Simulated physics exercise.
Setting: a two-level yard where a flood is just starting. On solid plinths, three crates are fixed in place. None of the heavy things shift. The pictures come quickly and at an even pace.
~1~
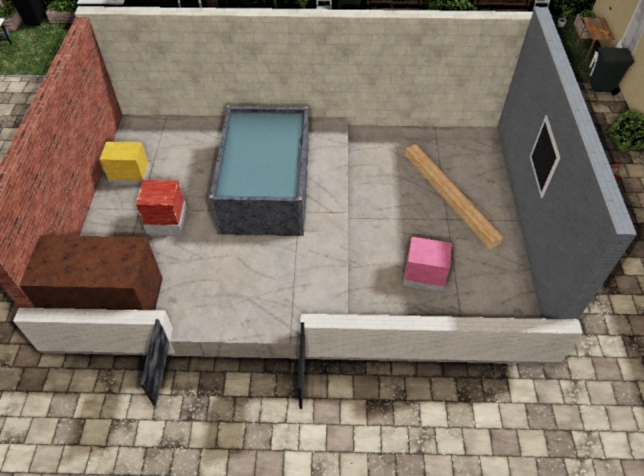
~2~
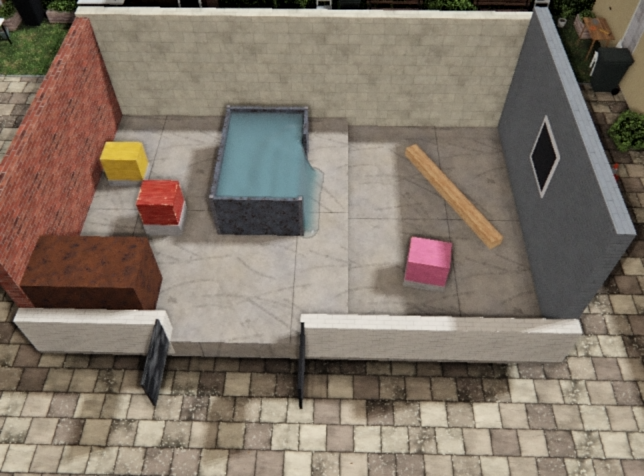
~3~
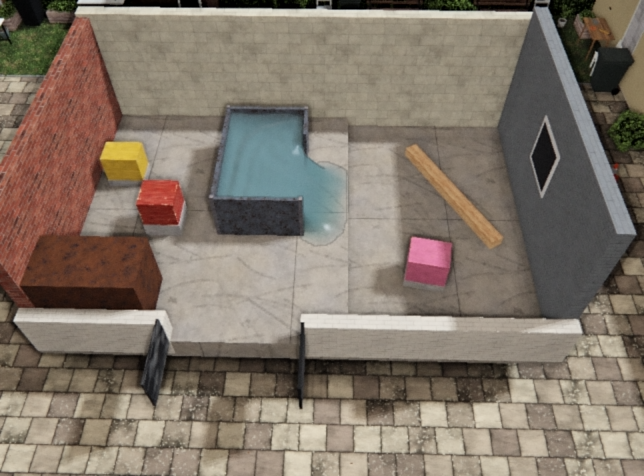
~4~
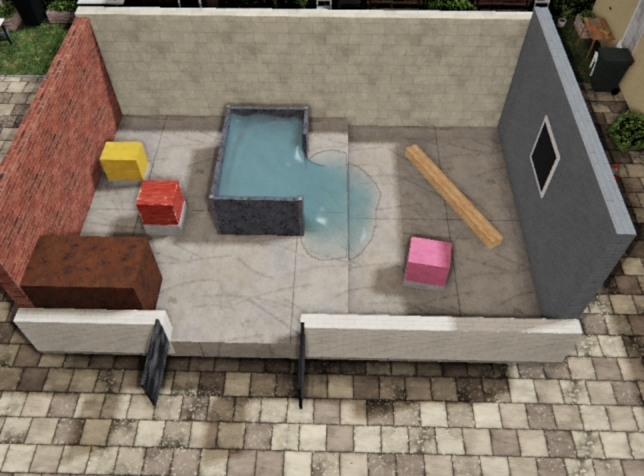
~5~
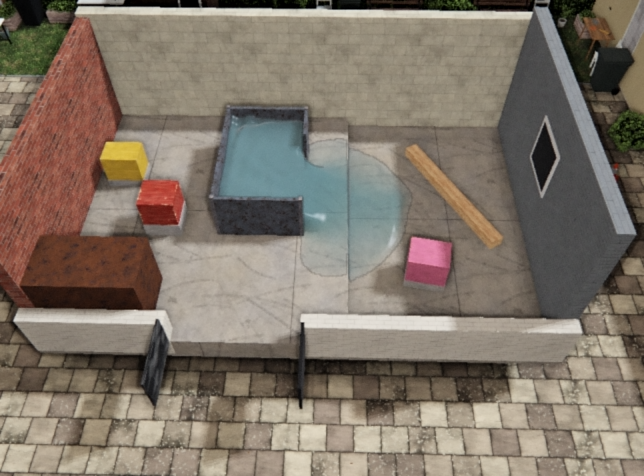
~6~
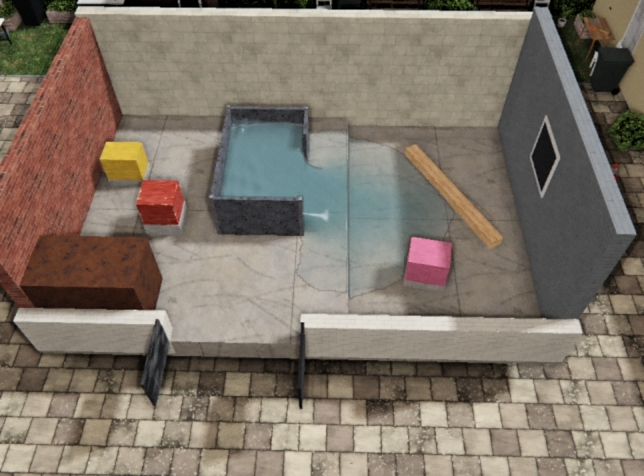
In a walled yard with colored blocks and a wooden beam, water poured from a gap in the right side of a dark tank and spread rightward across the paved floor toward the pink block.
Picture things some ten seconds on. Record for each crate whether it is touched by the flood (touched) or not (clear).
In the end the yellow crate never gets touched by the water; the red crate never gets touched by the water; the pink crate gets touched by the water.
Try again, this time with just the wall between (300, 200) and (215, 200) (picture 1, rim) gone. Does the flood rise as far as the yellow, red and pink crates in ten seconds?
In that case the yellow crate is never flooded, the red crate is never flooded and the pink crate is never flooded.
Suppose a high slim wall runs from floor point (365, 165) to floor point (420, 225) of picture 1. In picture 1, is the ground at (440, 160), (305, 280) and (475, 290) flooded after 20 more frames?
Outcome by spot, in order - watered, watered, watered.
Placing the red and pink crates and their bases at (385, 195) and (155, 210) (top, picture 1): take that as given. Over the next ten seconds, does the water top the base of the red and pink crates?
My reading: The red one is flooded, the pink one stays untouched.
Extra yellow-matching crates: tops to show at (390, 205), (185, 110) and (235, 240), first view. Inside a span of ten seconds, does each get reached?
Going in order, the first crate gets reached, the second remains untouched, while the third remains untouched.
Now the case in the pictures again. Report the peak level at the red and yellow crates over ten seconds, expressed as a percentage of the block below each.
Roughly 10 percent, then 0 percent.
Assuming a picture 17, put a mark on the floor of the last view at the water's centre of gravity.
I reckon somewhere around (385, 225).
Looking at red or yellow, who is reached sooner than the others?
Simply the crate marked red.
A moment on, water covers 40 % of the floor; the yellow crate not reached, the red crate not reached, the pink crate water round its plinth.
Next, water covers 50 % of the floor; the yellow crate not reached, the red crate not reached, the pink crate water round its plinth.
Then, water covers 50 % of the floor; the yellow crate not reached, the red crate not reached, the pink crate water round its plinth.
Later, water covers 60 % of the floor; the yellow crate not reached, the red crate not reached, the pink crate water round its plinth.
In the end, water covers 55 % of the floor; the yellow crate stayed above the water, the red crate stayed above the water, the pink crate was topped.
